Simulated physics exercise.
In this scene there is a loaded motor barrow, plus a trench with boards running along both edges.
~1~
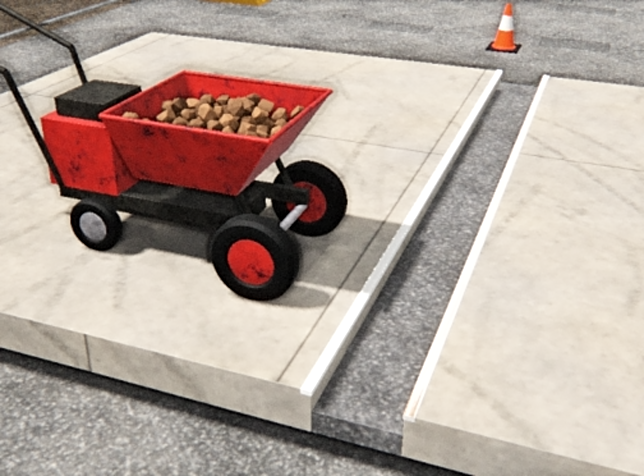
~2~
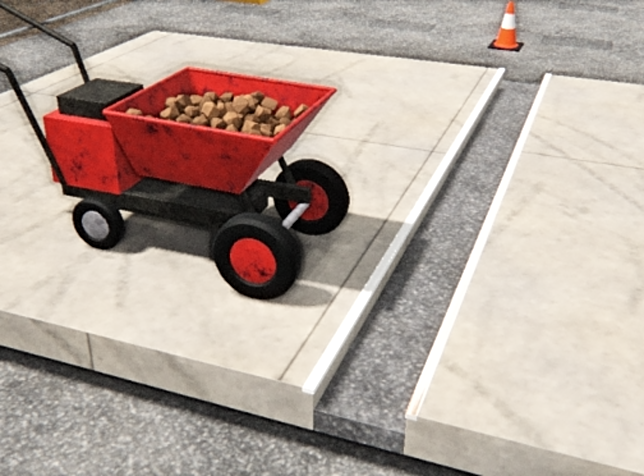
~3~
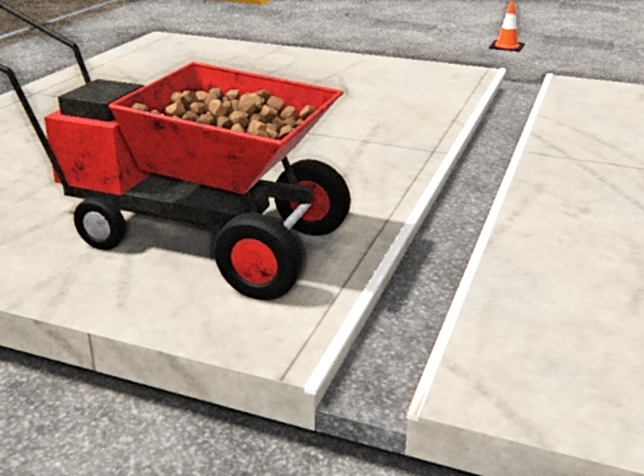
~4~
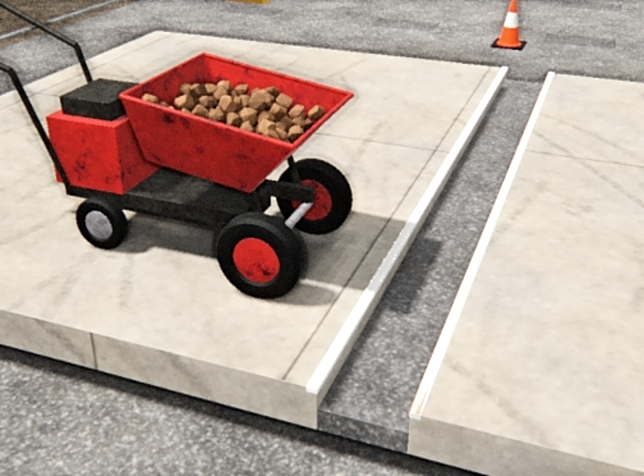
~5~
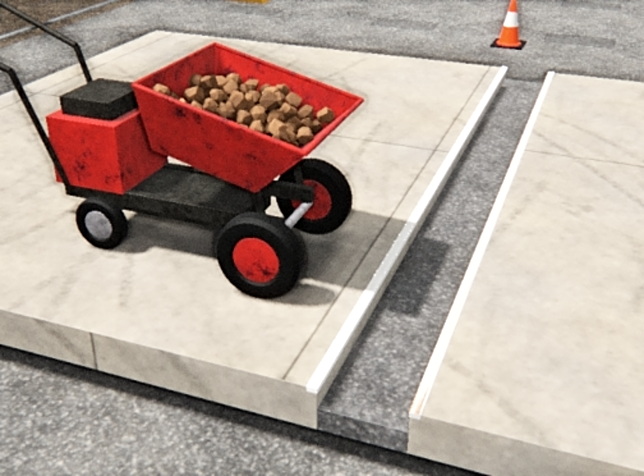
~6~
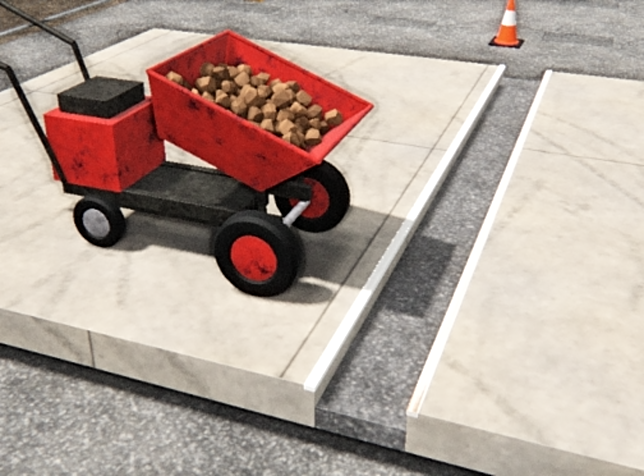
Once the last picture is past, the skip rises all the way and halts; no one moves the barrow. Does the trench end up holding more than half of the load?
Yes: The portion in the trench is the greater one.
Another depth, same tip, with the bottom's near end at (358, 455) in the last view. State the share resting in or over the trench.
The share would be close to 70 percent.
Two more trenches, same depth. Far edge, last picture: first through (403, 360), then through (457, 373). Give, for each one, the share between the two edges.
In turn 40 and 80 in a hundred.
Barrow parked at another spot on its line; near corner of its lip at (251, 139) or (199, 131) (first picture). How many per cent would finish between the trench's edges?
Close to 80 in a hundred, and close to 70 in a hundred.
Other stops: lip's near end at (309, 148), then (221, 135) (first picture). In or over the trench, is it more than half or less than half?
Try 1 - short of half; try 2 - the lion's share.
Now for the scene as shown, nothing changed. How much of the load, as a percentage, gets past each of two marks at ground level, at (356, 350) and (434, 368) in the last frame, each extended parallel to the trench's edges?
Estimate: 90 %, then 30 %.
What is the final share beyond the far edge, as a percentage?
Close to 35 in a hundred.
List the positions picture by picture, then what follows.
In the first frame, lip of the skip at (270, 142), level; top of the load at (205, 124), clay clods; first edge of the trench at (331, 348); far edge at (428, 371), the trench over half as wide as the skip, and shallow for its width.
In the second frame, lip of the skip at (274, 141), tipped barely; top of the load at (209, 122).
In the third frame, lip of the skip at (282, 144), tipped barely; top of the load at (214, 119).
In the fourth frame, lip of the skip at (293, 148), tipped a little; top of the load at (201, 112).
In the fifth frame, lip of the skip at (306, 154), tipped a little; top of the load at (217, 96).
In the sixth frame, lip of the skip at (318, 162), tipped clearly; top of the load at (222, 98); first edge of the trench at (334, 344); far edge at (431, 367).
Soon after the last picture, skip tipped steeply; all in the skip.
A little later, skip tipped right over; most in the skip; a small part in or heaped over the trench; a stray few beyond it; a small part falling.
Later still, skip tipped right over; a small part in the skip; about half in or heaped over the trench; about a third beyond it.
By the end, skip tipped right over; about two thirds in or heaped over the trench; about a third beyond it.
